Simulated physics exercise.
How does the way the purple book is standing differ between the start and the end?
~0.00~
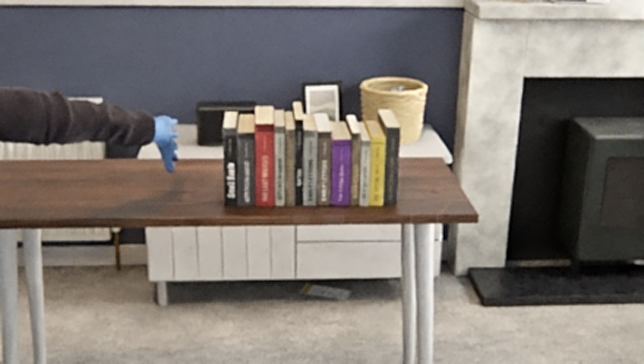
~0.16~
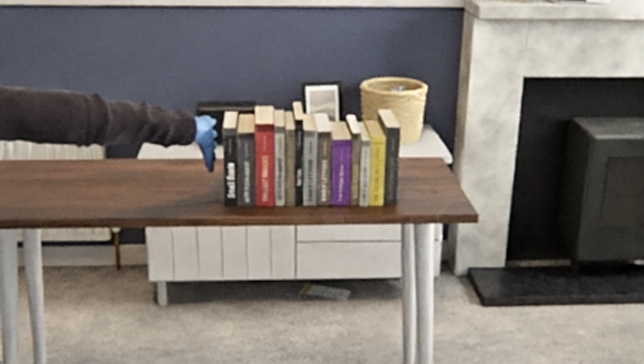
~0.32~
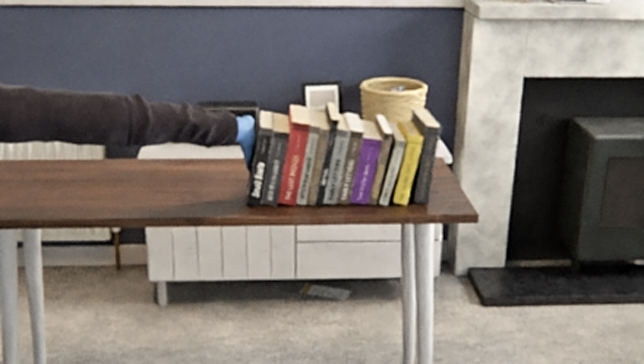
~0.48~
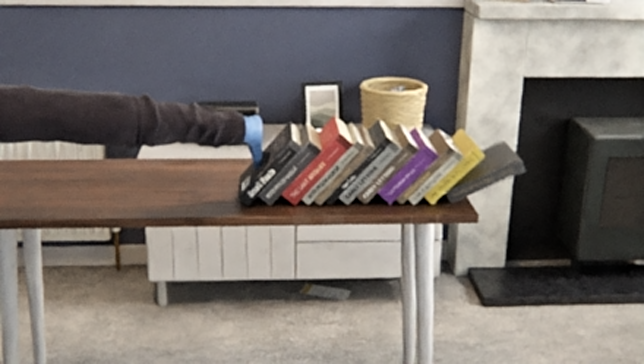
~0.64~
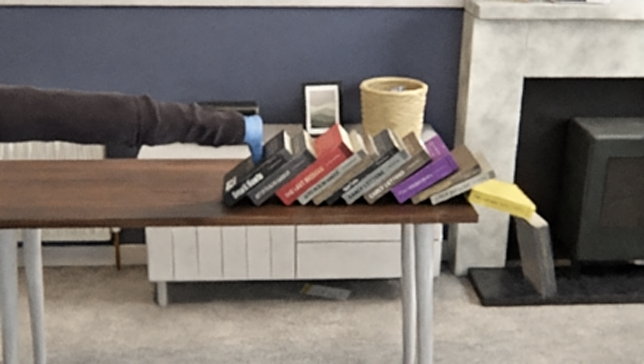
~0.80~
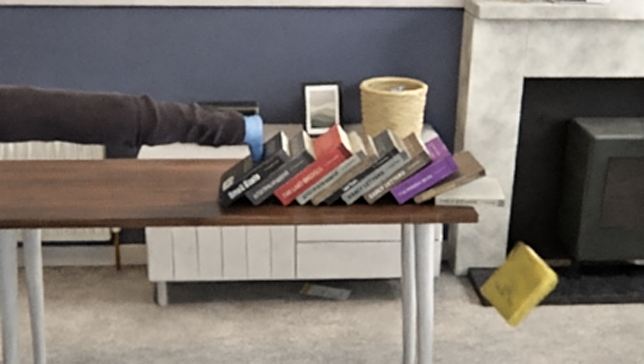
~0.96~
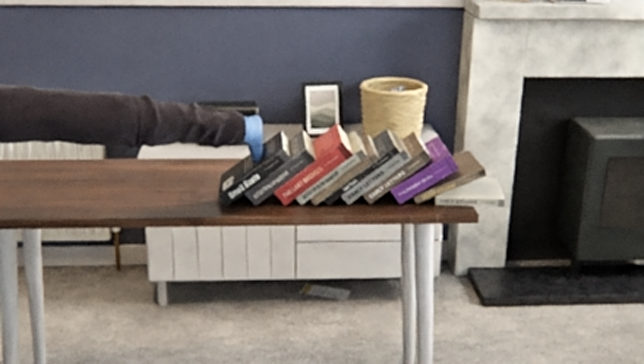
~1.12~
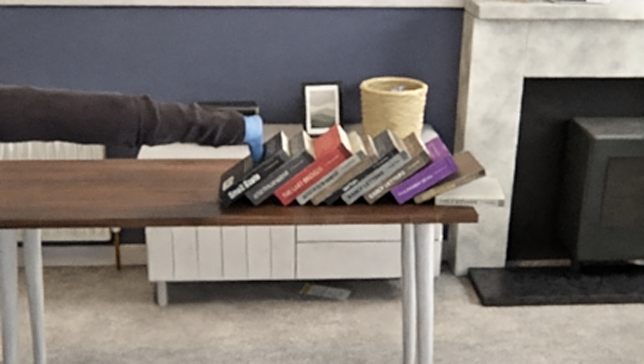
At the start the purple book stands upright in the row, but by the end it is leaning over to the right among the other tilted books.
